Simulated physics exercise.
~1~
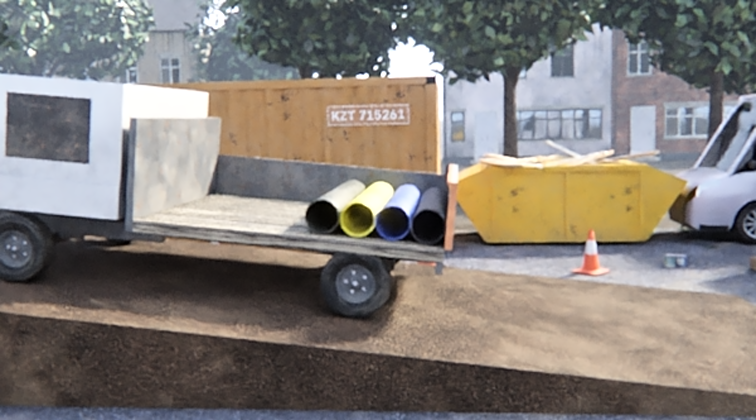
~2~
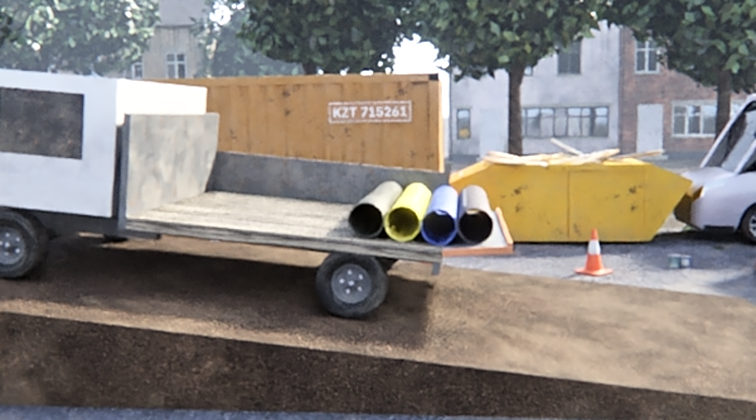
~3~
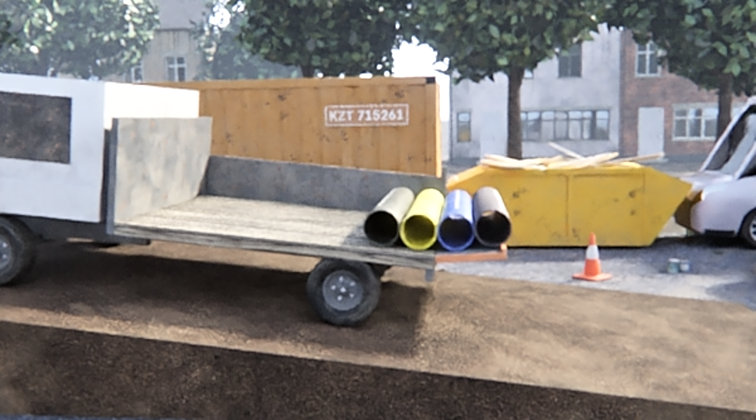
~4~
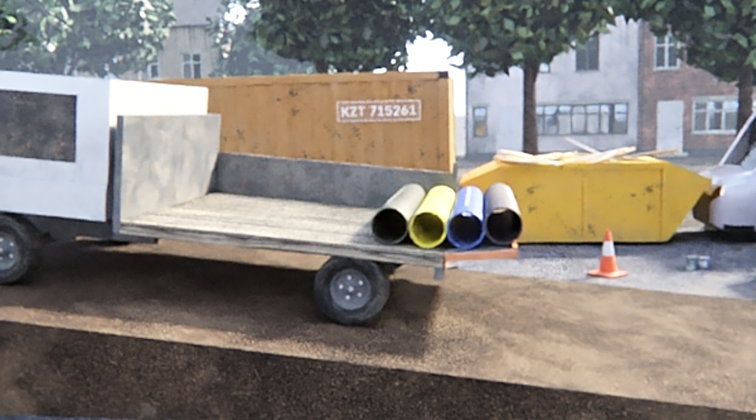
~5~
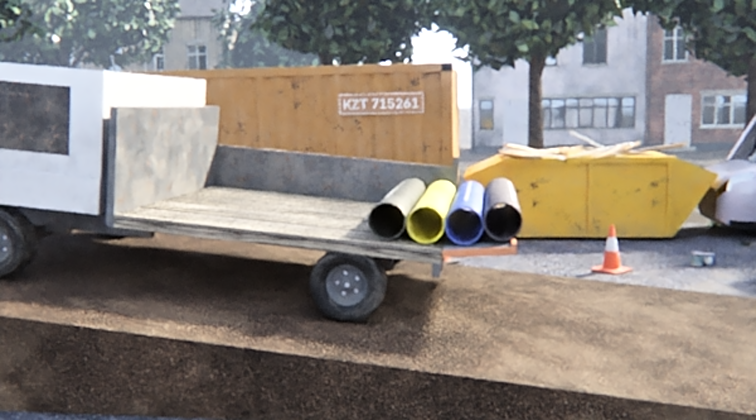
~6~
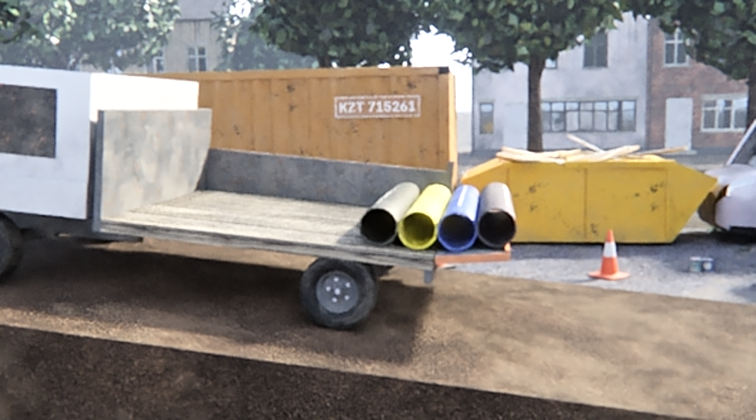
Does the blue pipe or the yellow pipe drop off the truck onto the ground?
No, neither drops to the ground. The blue pipe ends up resting on the lowered tailgate, and the yellow pipe stays inside the bed.
